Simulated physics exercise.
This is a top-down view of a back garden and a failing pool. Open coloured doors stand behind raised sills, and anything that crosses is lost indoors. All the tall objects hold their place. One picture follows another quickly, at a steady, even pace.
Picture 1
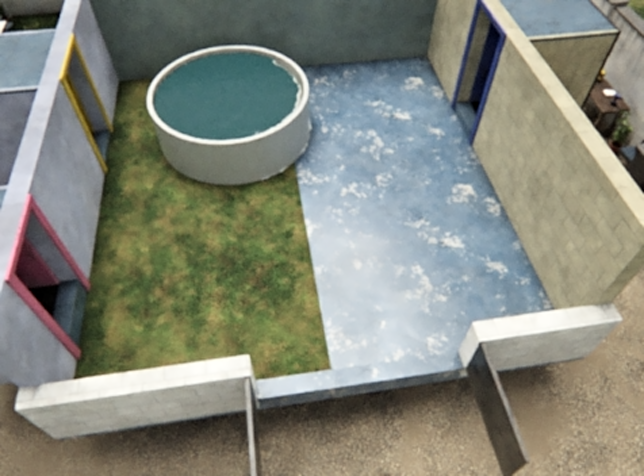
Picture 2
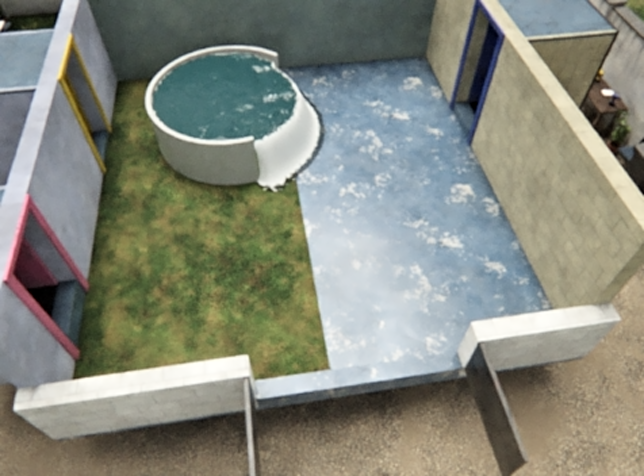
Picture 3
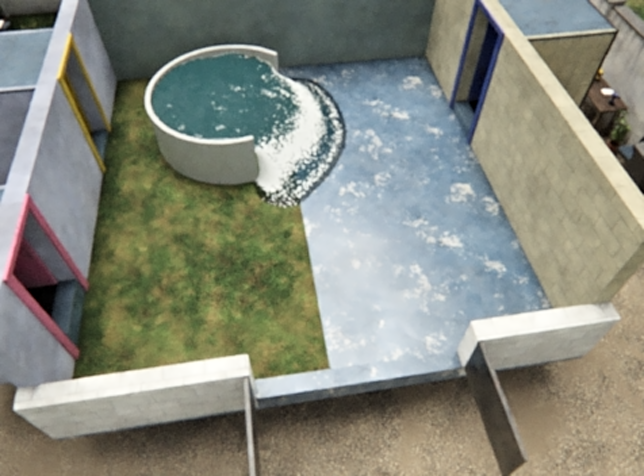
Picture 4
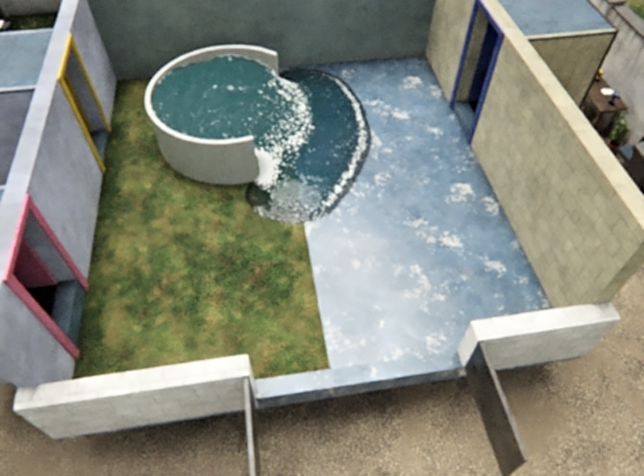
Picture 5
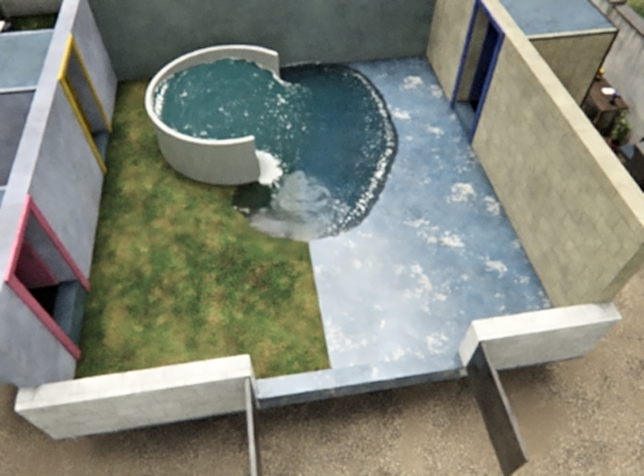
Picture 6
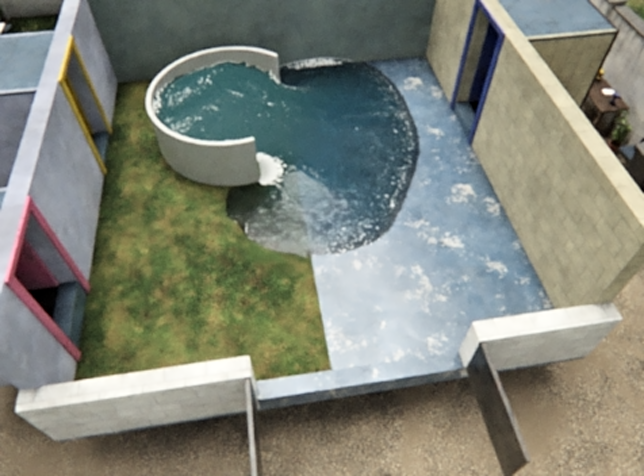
Water bursts from the right side of a round pool and spreads across the blue paving and grass edge.
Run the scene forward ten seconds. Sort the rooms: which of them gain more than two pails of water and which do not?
The blue door gains more; the yellow door gains no more; the pink door gains no more.
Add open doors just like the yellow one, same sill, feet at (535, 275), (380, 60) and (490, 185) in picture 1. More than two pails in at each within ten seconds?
Going door by door: The first runs past the limit, the second runs past the limit, the third runs past the limit.
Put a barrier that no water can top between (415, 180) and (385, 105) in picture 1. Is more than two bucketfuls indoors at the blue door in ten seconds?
In short: The blue door is under.
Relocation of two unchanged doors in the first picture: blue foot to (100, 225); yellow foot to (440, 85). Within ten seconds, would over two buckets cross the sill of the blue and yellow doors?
Result: Blue stays beneath the limit, and yellow goes beyond the limit.
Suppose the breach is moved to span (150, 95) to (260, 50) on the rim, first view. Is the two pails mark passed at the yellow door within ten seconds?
In short: The yellow door passes that mark.
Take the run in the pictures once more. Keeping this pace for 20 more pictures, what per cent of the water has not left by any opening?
Some 92 per cent.
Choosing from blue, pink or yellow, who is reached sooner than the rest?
Soonest: The door marked blue.
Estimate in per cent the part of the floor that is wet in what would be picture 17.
Roughly 65 percent.
A moment on, water covers 55 % of the floor; the blue door under two buckets in, the yellow door not reached, the pink door not reached.
Next, water covers 65 % of the floor; the blue door far over two buckets in, the yellow door not reached, the pink door not reached.
Then, water covers 65 % of the floor; the blue door far over two buckets in, the yellow door not reached, the pink door not reached.
Later, water covers 85 % of the floor; the blue door far over two buckets in, the yellow door not reached, the pink door not reached.
In the end, water covers 100 % of the floor; the blue door far over two buckets in, the yellow door wet at the sill, nothing in, the pink door wet at the sill, nothing in.
